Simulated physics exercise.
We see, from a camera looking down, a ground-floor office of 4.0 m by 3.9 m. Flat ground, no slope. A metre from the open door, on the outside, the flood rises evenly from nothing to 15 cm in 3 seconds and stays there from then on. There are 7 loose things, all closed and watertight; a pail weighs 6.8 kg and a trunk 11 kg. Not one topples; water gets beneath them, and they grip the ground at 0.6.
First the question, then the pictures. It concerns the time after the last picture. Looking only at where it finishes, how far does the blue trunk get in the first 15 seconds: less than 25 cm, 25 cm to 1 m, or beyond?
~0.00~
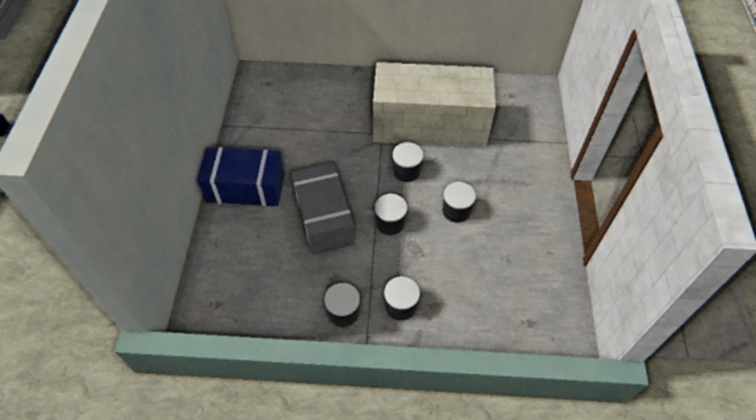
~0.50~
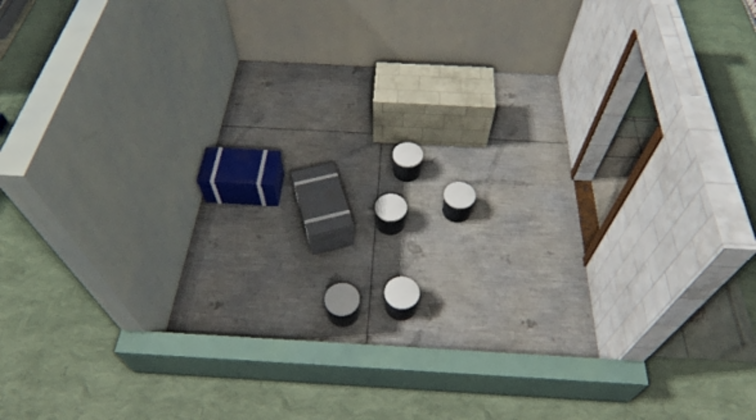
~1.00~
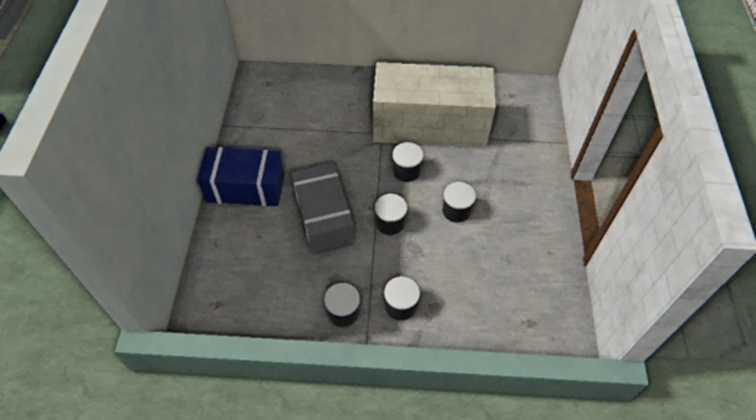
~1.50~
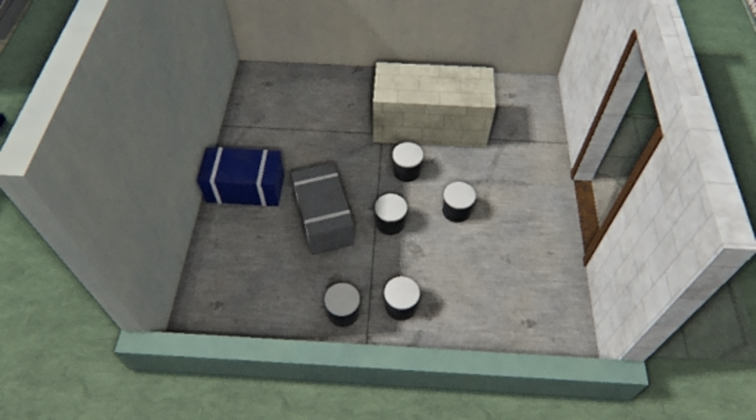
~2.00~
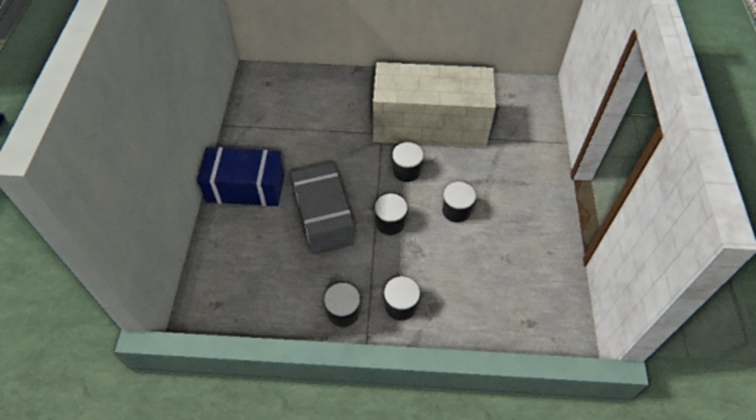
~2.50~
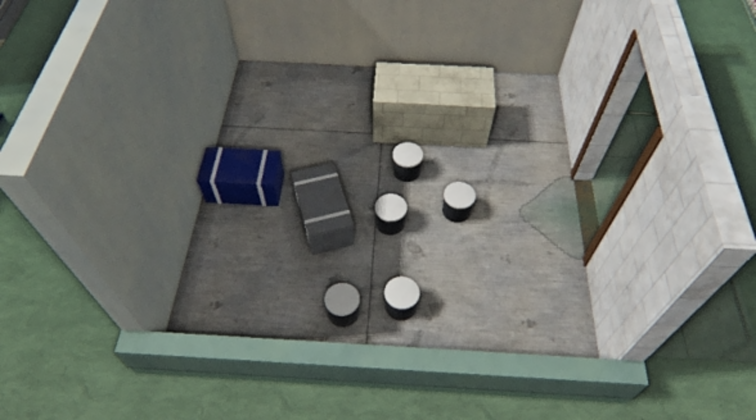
It will likely make a long trip.
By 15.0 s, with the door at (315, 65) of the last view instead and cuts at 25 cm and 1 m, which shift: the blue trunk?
Blue trunk: Goes a long way.
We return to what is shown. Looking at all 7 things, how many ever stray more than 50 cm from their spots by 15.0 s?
I make that 5.
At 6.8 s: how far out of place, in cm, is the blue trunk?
Around 0 centimetres.
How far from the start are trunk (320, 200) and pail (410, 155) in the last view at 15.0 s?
First 80 cm, then 80 cm.
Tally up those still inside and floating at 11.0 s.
At that time the total is 3.
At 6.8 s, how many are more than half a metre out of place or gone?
The number by then is 0.
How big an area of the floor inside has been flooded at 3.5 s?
Close to 2.5 m2, I'd say.
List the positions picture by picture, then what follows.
The first frame shows the blue trunk at (239, 166) rests on the ground; 0.0 m2 under water; 0 of 7 have shifted.
The second frame shows the blue trunk at (239, 166) rests on the ground; 0.0 m2 under water; 0 of 7 have shifted.
The third frame shows the blue trunk at (239, 166), on the bottom; 0.0 m2 under water; 0 of 7 have shifted.
The fourth frame shows the blue trunk at (239, 166) rests on the ground; water covers 0.0 m2; 0 of 7 have shifted.
The fifth frame shows the blue trunk at (239, 166) rests on the ground; 0.0 m2 under water; 0 of 7 have shifted.
The sixth frame shows the blue trunk at (239, 166), on the bottom; 0.4 m2 under water; 0 of 7 have shifted.
After 3.5 s the blue trunk is near (239, 166), 0.0 m from its start, aground; 0 afloat.
After 6.8 s the blue trunk is near (239, 166), 0.0 m from its start, aground; 1 afloat.
After 11.0 s the blue trunk is near (253, 112), 0.7 m from its start, afloat; 3 afloat.
After 15.0 s the blue trunk is near (370, 65), 2.0 m from its start, afloat; 3 afloat.
